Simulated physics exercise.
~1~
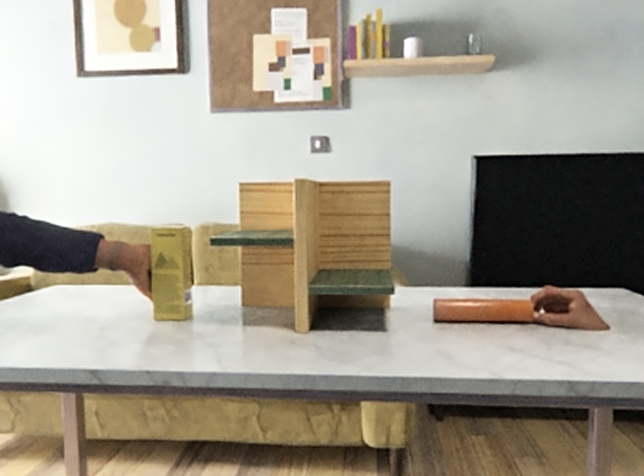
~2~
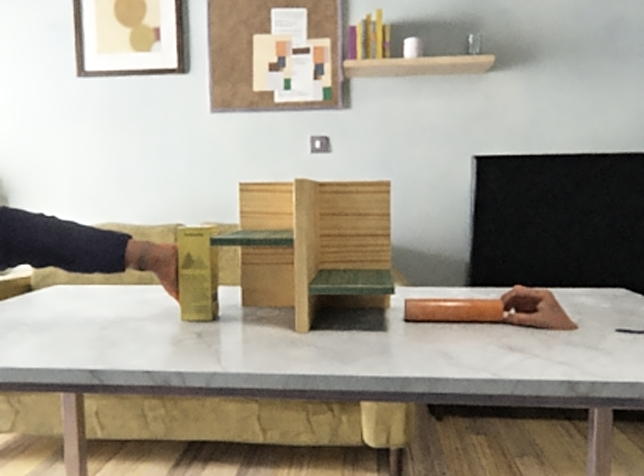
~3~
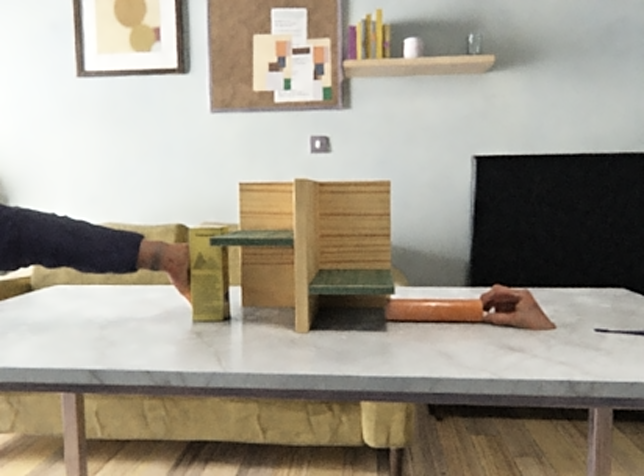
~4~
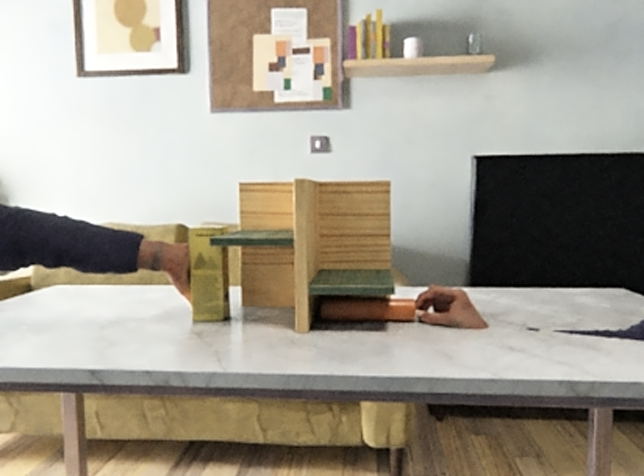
Yellow carton pushed right by a hand stops at a raised shelf's edge, while an orange cylinder slides left beneath the lower shelf.
